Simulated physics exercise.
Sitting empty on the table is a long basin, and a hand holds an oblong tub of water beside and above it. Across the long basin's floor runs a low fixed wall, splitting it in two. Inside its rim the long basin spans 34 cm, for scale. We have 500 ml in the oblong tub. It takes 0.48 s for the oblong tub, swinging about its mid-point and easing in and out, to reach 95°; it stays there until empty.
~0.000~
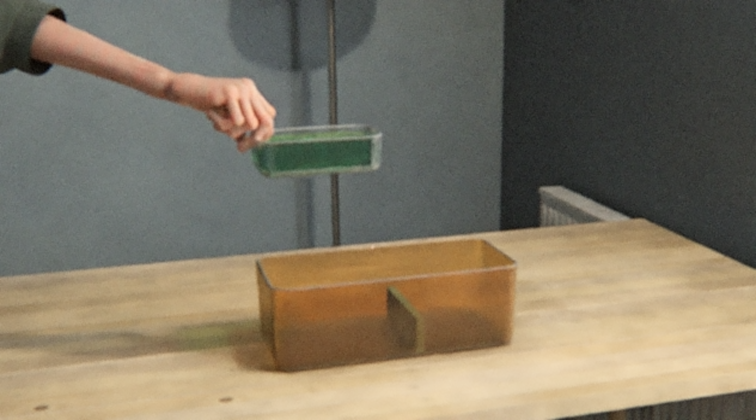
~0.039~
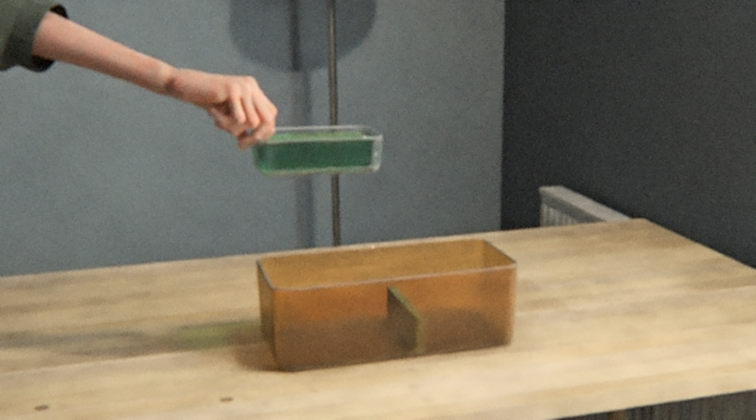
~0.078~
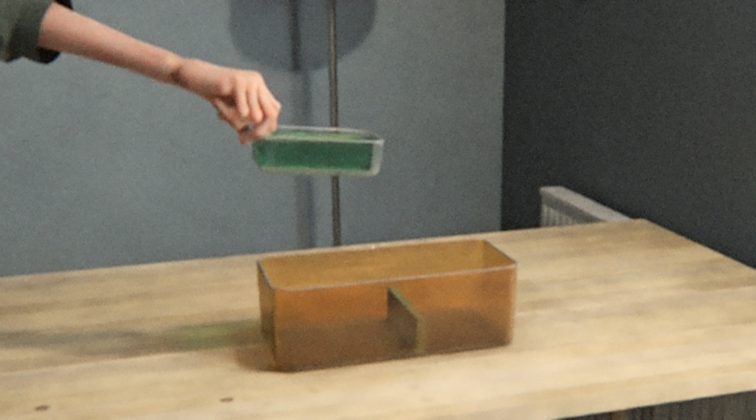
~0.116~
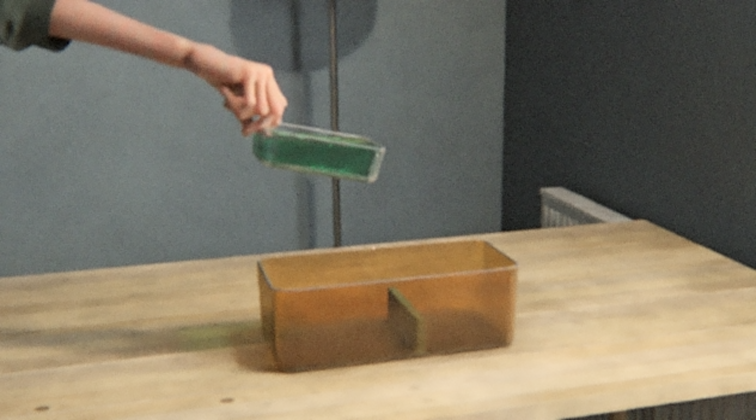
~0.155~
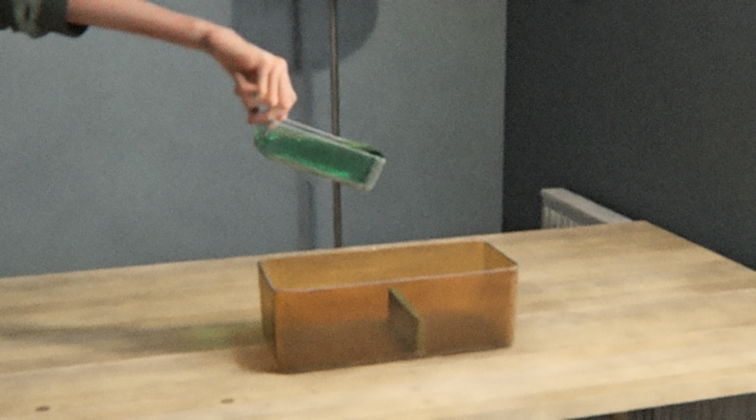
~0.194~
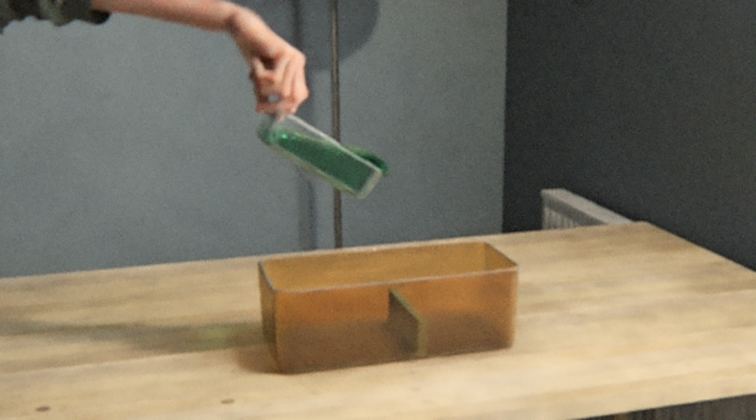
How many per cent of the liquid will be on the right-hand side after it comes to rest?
Some 74 per cent will be on the right-hand side.
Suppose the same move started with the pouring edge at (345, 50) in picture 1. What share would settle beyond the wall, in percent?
In that case some 60 per cent.
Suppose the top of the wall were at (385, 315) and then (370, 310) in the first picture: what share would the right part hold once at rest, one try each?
First 75, then 80 per cent.
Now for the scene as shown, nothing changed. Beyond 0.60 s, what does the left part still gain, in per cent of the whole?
It comes to near 10 per cent.
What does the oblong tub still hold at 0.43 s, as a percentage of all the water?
I'd put it near 8 percent.
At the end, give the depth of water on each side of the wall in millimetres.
About 4 mm left, about 20 mm right.
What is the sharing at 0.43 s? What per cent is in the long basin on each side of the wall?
Roughly 5 sits left and 40 sits right.
Then, 0.43 s in, the tilt is 92° and 8 per cent is still to pour, 5 is left of the wall and 39 right of it.
Then, 0.60 s in, the tilt is 95° and 1 per cent is still to pour, 11 is left of the wall and 80 right of it.
Then, 0.78 s in, the tilt is 95° and 0 per cent is still to pour, 19 is left of the wall and 74 right of it.
Then, 0.98 s in, the tilt is 95° and 0 per cent is still to pour, 21 is left of the wall and 74 right of it.
Finally, 21 per cent lies left of the wall, 74 right of it and 4 outside.
